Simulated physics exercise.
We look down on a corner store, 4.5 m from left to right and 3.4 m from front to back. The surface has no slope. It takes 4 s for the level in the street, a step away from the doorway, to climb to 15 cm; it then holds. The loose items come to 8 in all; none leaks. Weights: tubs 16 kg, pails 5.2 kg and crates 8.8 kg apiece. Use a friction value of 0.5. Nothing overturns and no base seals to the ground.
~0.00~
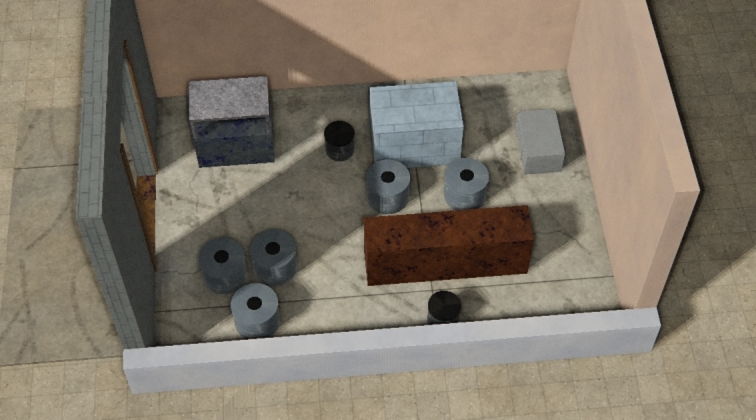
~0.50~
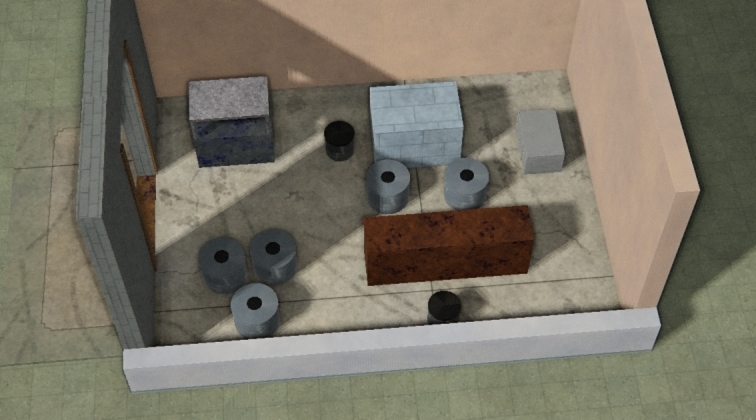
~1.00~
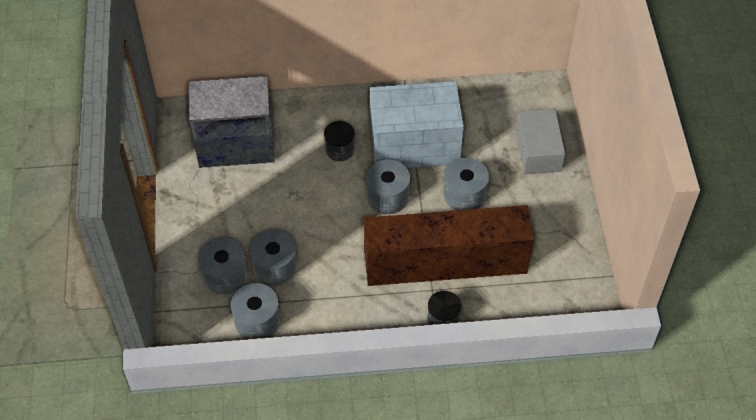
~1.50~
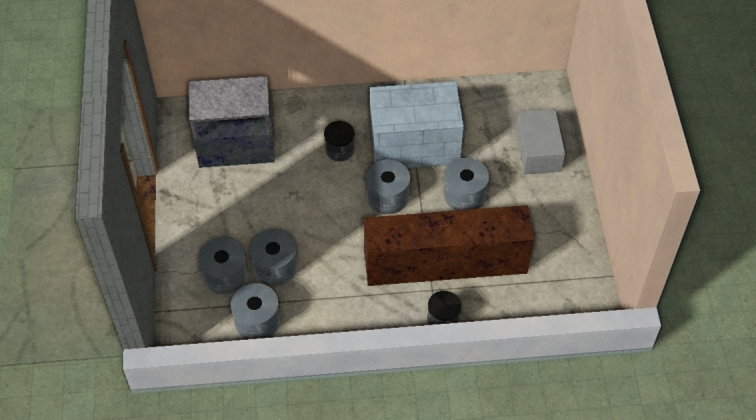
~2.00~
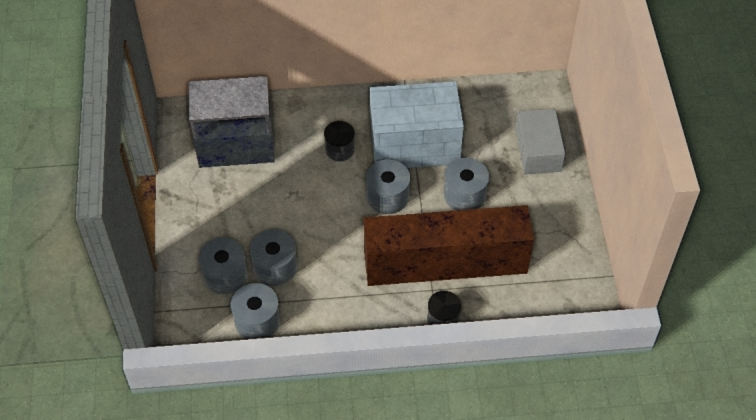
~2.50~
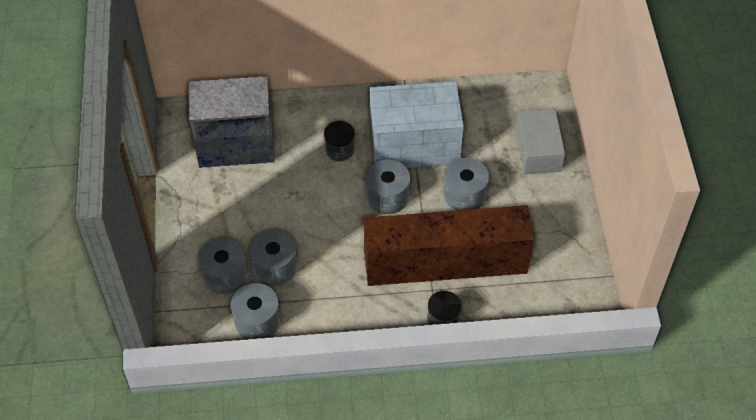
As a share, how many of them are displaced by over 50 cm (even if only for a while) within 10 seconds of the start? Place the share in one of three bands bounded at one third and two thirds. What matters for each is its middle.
The lowest of three bands.
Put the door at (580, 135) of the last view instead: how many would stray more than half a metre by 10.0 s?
Count: 1.
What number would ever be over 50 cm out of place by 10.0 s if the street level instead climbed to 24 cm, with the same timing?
In that case the number is 5.
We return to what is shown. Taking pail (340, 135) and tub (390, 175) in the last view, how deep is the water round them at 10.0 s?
Depths: Near 5 cm, then near 8 cm.
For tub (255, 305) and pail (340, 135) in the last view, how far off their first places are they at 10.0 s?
They've ended up 0 cm and 50 cm away, in that order.
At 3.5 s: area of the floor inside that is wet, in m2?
About 1.5 m2.
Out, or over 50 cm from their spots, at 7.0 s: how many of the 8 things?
I count 0.
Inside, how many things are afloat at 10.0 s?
1 at that moment.
After 3.5 s 0 of 8 are over 50 cm from their spots; 0 afloat.
After 4.5 s 0 of 8 are over 50 cm from their spots; 0 afloat.
After 7.0 s 0 of 8 are over 50 cm from their spots; 0 afloat.
After 10.0 s 1 of 8 are over 50 cm from their spots, and 1 have been at some point; 1 afloat.
